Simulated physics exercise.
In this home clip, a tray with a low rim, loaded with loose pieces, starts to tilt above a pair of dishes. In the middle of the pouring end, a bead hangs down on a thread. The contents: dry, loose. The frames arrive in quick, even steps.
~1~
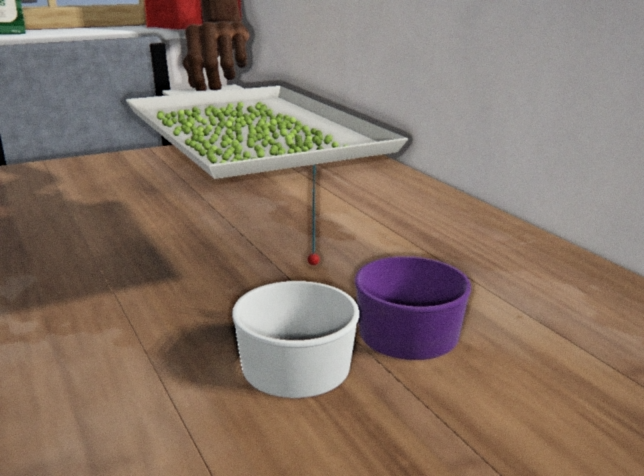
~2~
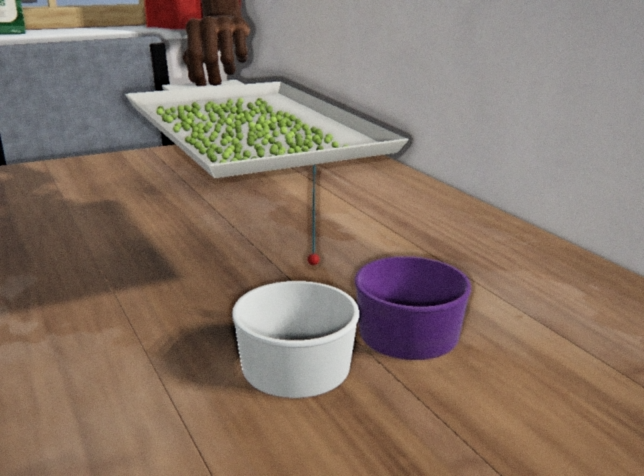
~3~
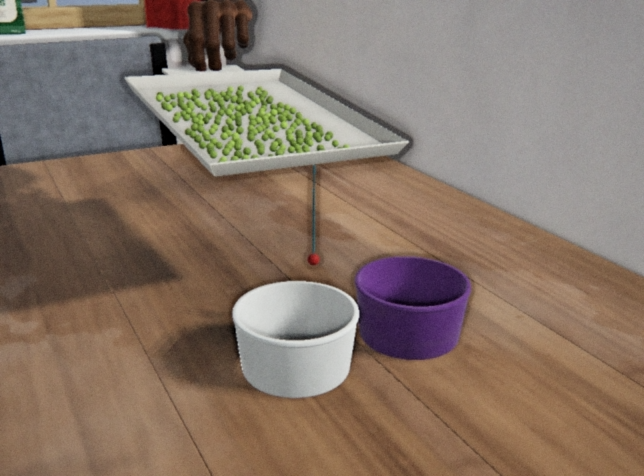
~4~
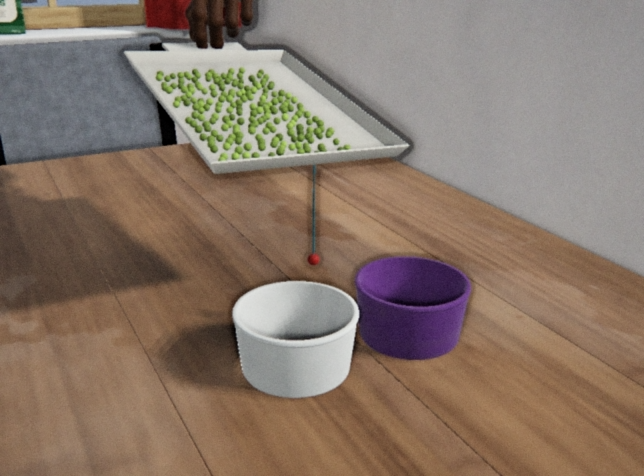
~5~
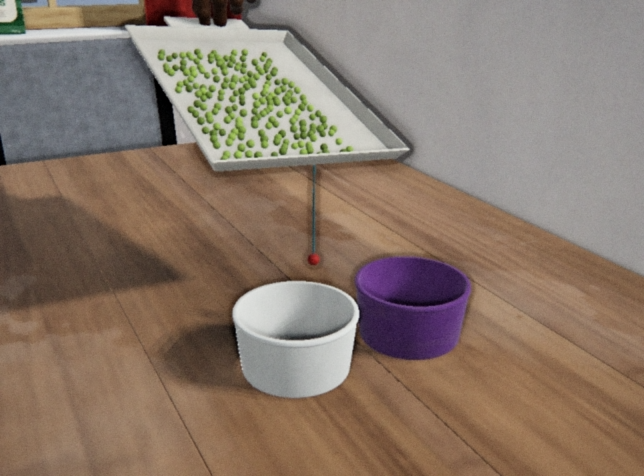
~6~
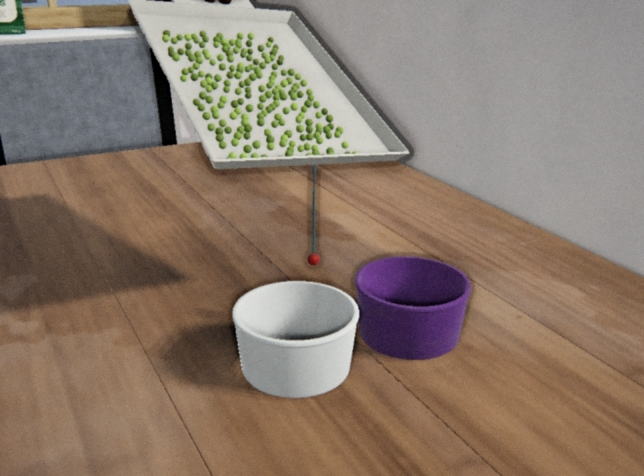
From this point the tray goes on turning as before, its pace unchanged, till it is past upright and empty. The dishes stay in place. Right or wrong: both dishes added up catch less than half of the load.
Wrong, they catch more than half.
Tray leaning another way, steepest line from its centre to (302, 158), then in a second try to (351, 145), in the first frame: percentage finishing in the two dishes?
For the first aim it is 80 in a hundred, for the second 70 in a hundred.
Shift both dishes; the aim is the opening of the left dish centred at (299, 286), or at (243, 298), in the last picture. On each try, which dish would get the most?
The first try favours the rightmost one, and the second try favours the rightmost one.
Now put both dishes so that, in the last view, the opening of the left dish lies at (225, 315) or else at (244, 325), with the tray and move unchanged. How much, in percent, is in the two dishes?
First 50 per cent, second 50 per cent.
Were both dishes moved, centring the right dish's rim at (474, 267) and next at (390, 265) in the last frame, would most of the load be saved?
Try 1: In excess of half; try 2: In excess of half.
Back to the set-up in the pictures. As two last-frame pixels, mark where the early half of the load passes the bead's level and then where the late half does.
Early half (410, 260), late half (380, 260).
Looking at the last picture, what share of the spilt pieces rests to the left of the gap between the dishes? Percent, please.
Roughly 30 percent.
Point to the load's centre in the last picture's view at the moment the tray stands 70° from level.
Mark it at roughly (384, 234) in the final frame.
Soon, tray tipped steeply; about a third on the tray; a small part in the left dish; about a third in the right dish; a small part outside both; about a third in the air.
A while on, tray tipped past a quarter turn; about a quarter in the left dish; about two thirds in the right dish; about a quarter outside both.
Towards the end, tray tipped past a quarter turn; about a quarter in the left dish; about two thirds in the right dish; about a quarter outside both.
Finally, tray tipped past a quarter turn; about a quarter in the left dish; about two thirds in the right dish; about a quarter outside both.
